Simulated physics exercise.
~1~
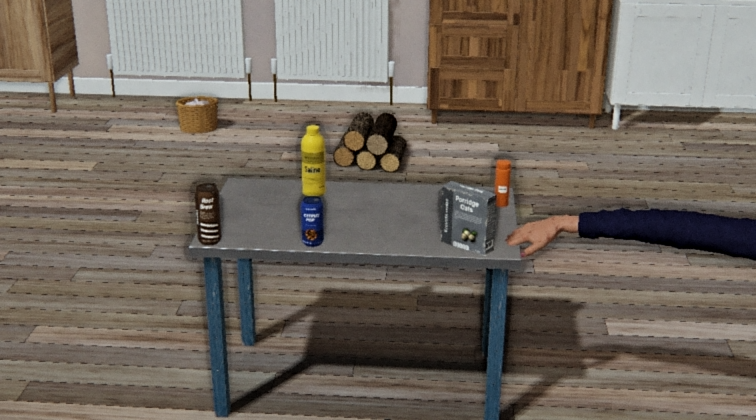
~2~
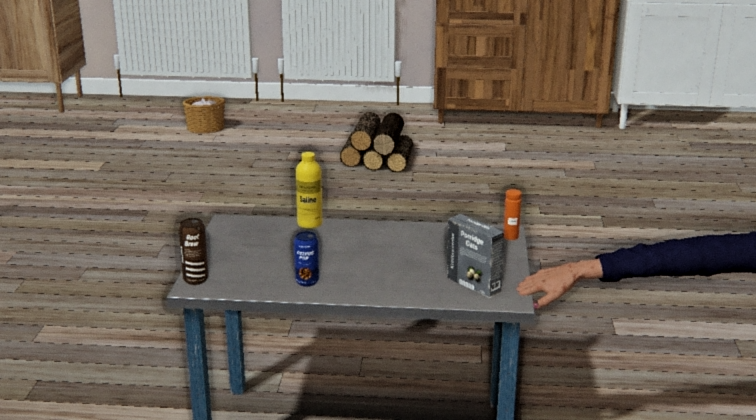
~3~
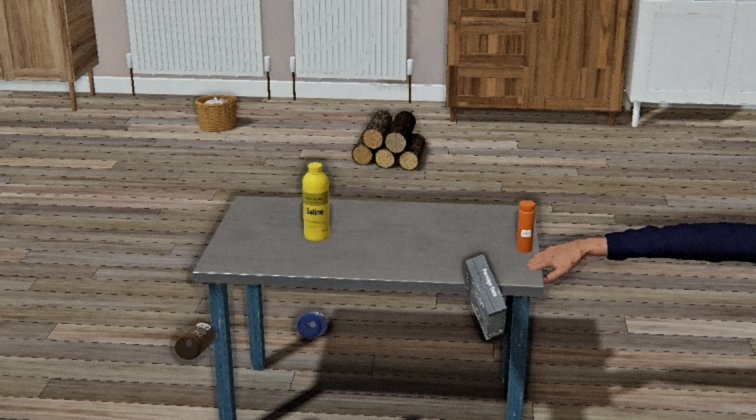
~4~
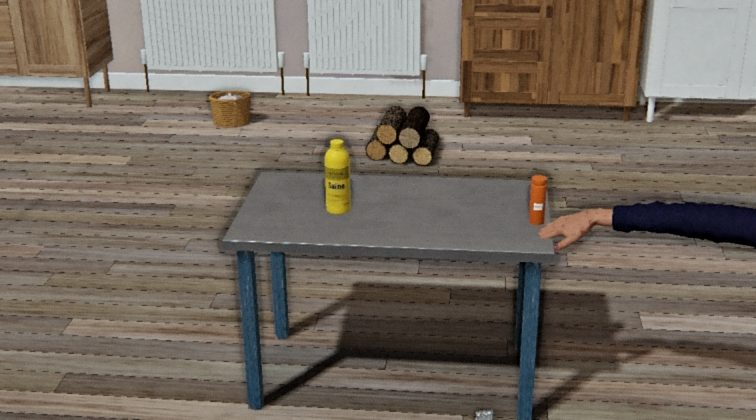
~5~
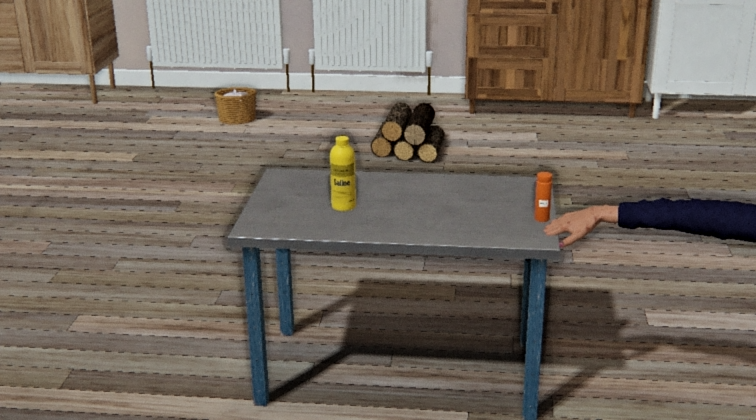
A small work table jerked under a hand at its right end, and the brown can, blue can and grey packet at its front edge tumbled to the floor, leaving just the yellow bottle and orange shaker standing on top.
